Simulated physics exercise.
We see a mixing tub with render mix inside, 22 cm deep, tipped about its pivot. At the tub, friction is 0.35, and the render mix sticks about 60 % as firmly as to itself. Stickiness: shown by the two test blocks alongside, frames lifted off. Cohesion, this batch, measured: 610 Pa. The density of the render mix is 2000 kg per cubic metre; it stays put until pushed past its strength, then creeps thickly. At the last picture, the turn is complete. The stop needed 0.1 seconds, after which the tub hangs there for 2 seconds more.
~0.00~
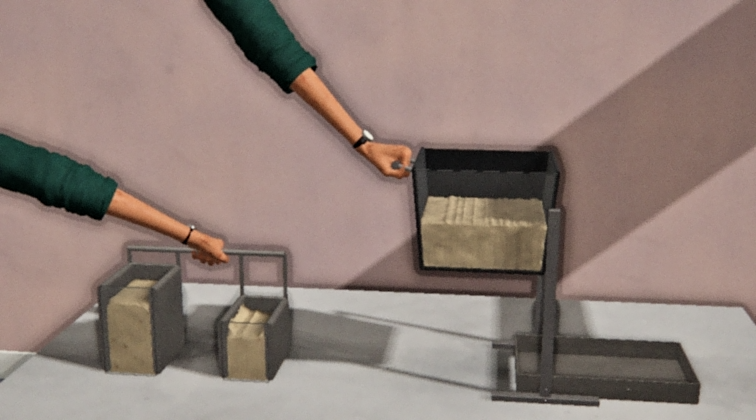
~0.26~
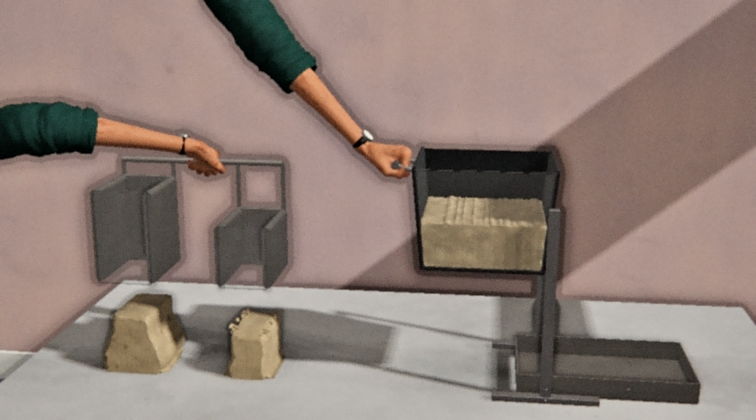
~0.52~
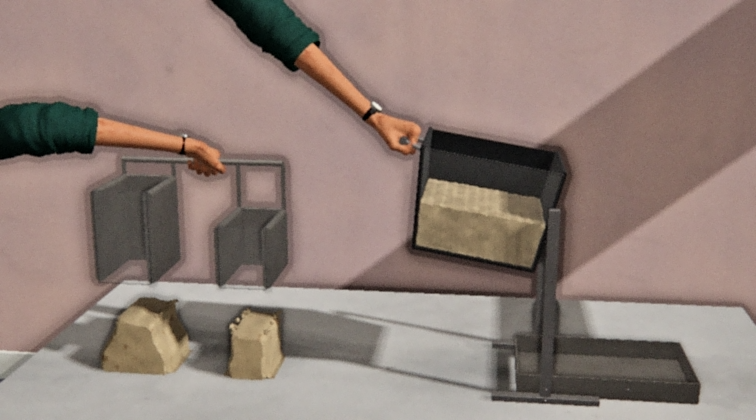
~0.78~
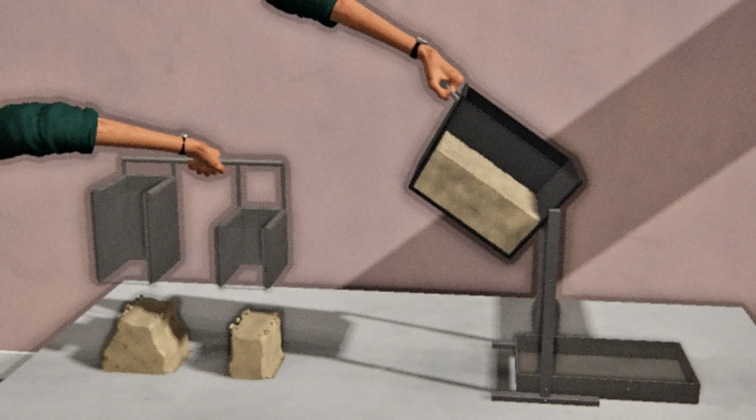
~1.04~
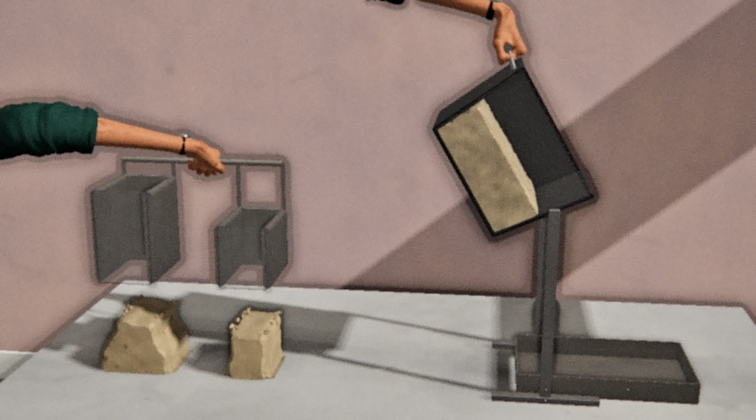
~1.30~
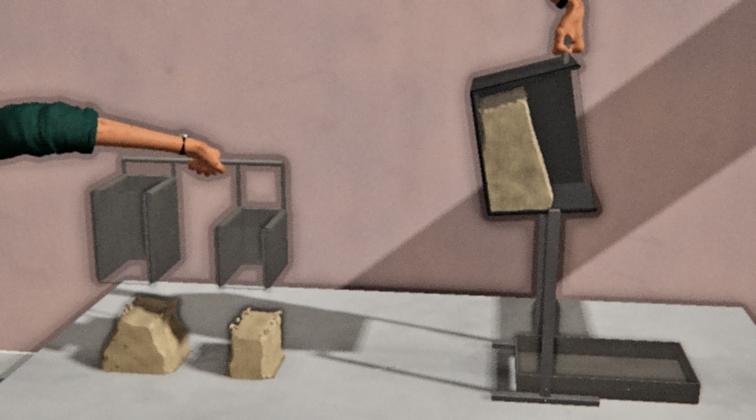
A hand tilts a tub of tan mix steeply clockwise after another lifts casings off blocks.
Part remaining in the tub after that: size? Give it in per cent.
Close to 100 %.
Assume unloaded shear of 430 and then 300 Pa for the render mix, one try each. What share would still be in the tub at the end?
95 in a hundred, followed by 80 in a hundred.
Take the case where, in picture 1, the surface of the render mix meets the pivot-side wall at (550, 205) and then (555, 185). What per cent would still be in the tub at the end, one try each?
Respectively 70 percent and 55 percent.
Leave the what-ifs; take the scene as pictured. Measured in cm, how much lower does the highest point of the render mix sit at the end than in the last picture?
6 cm.
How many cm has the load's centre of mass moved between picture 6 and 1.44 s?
Around 3 centimetres.
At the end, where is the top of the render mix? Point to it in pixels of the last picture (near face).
About (544, 132).
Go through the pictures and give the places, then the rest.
The first frame shows handle-side rim at (416, 169), tilt 0 degrees; highest point of the render mix at (505, 225); test blocks 18 cm, 12 cm high (left to right).
The second frame shows handle-side rim at (416, 169), tilt 0 degrees; highest point of the render mix at (505, 225); test blocks 15 cm, 12 cm high (left to right).
The third frame shows handle-side rim at (425, 148), tilt 9 degrees; highest point of the render mix at (427, 203); test blocks 14 cm, 12 cm high (left to right).
The fourth frame shows handle-side rim at (465, 99), tilt 35 degrees; highest point of the render mix at (441, 150); test blocks 14 cm, 12 cm high (left to right).
The fifth frame shows handle-side rim at (525, 71), tilt 60 degrees; highest point of the render mix at (475, 108); test blocks 14 cm, 12 cm high (left to right).
The sixth frame shows handle-side rim at (579, 69), tilt 80 degrees; highest point of the render mix at (520, 101); test blocks 14 cm, 12 cm high (left to right).
By 1.44 s, the tub is at 80 degrees and holds 100 %.
By 1.61 s, the tub is at 80 degrees and holds 100 %.
By 1.78 s, the tub is at 80 degrees and holds 100 %.
By 1.95 s, the tub is at 80 degrees and holds 100 %.
By 3.30 s, at the end, the tub is at 80 degrees and holds 100 %.
